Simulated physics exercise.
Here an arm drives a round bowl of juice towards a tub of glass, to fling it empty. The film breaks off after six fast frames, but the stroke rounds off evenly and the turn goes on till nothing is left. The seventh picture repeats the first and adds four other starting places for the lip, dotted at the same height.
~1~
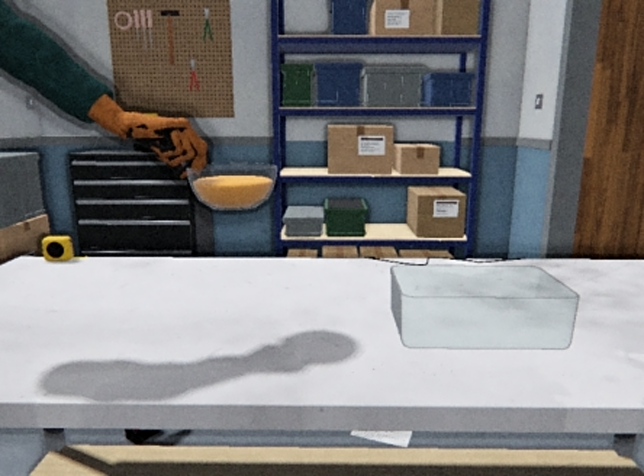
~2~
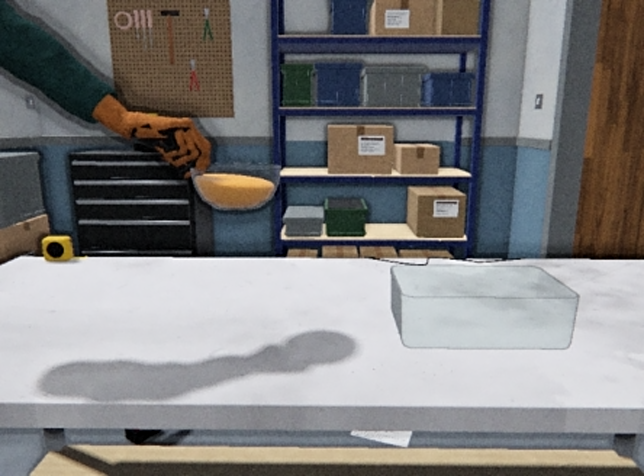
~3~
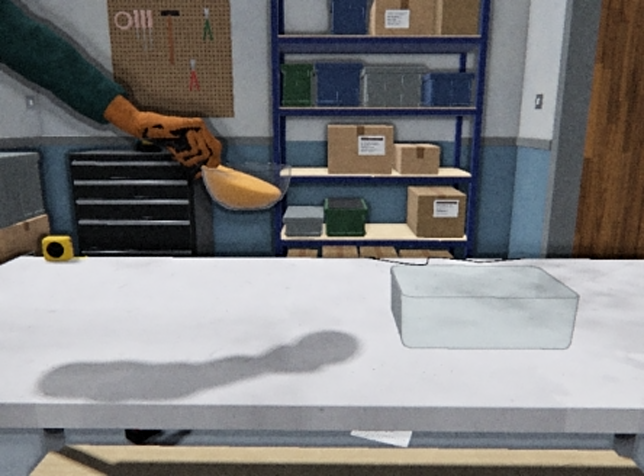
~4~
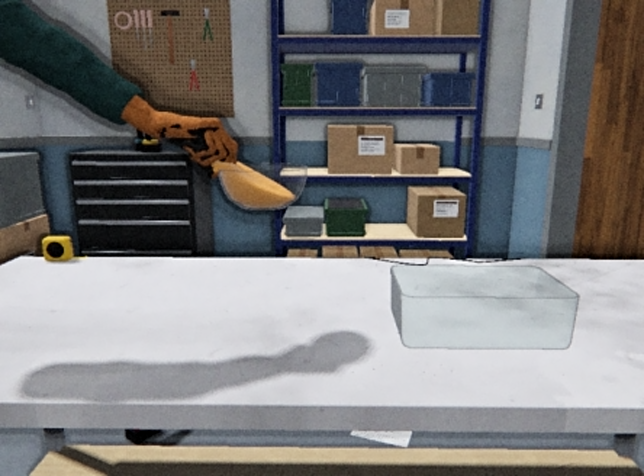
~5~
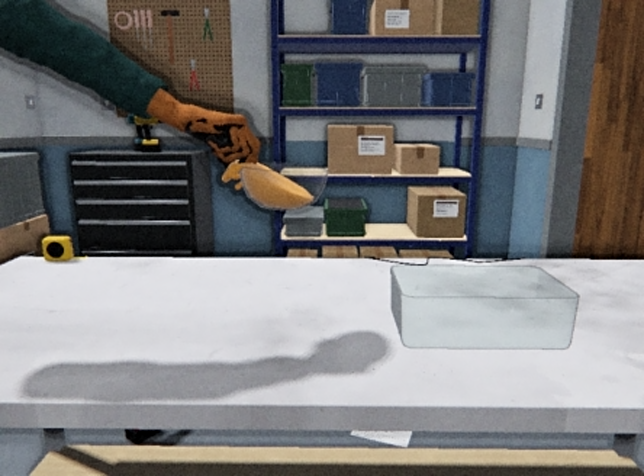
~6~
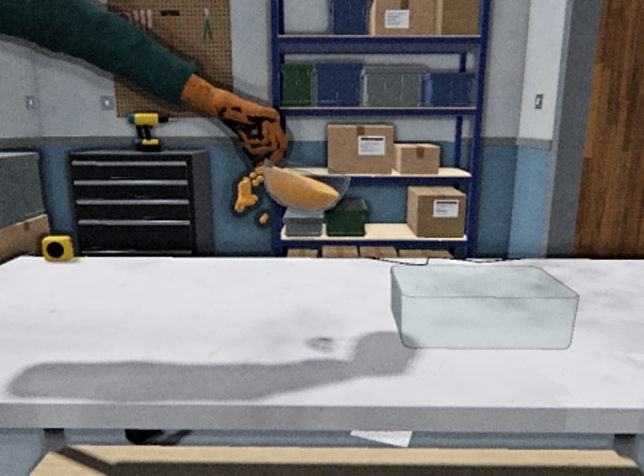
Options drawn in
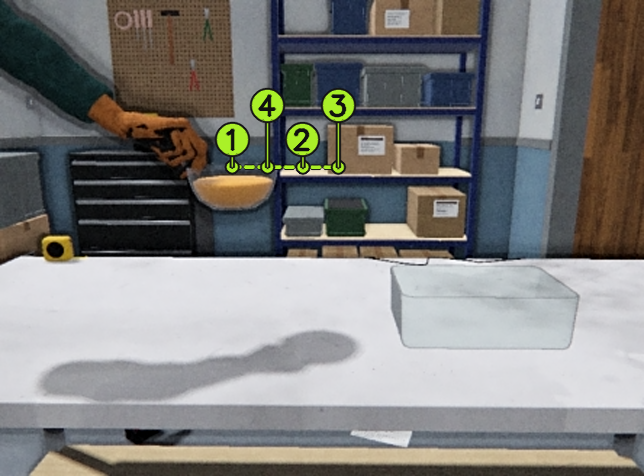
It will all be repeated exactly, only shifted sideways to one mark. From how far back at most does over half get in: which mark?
That is place 1.
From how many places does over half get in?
All of them.
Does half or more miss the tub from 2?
No, not at all.
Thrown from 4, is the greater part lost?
No.
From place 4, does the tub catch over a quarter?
Yes, it does.
In lime, 1 at (232, 167); 2 at (302, 167); 3 at (338, 167); 4 at (267, 167).
If 1 is chosen, about 63 % lands in the tub, 29 % falls short and 8 % goes beside or beyond.
If 2 is chosen, about 82 % lands in the tub, 11 % falls short and 7 % goes beside or beyond.
If 3 is chosen, about 79 % lands in the tub, 9 % falls short and 12 % goes beside or beyond.
If 4 is chosen, about 74 % lands in the tub, 13 % falls short and 12 % goes beside or beyond.
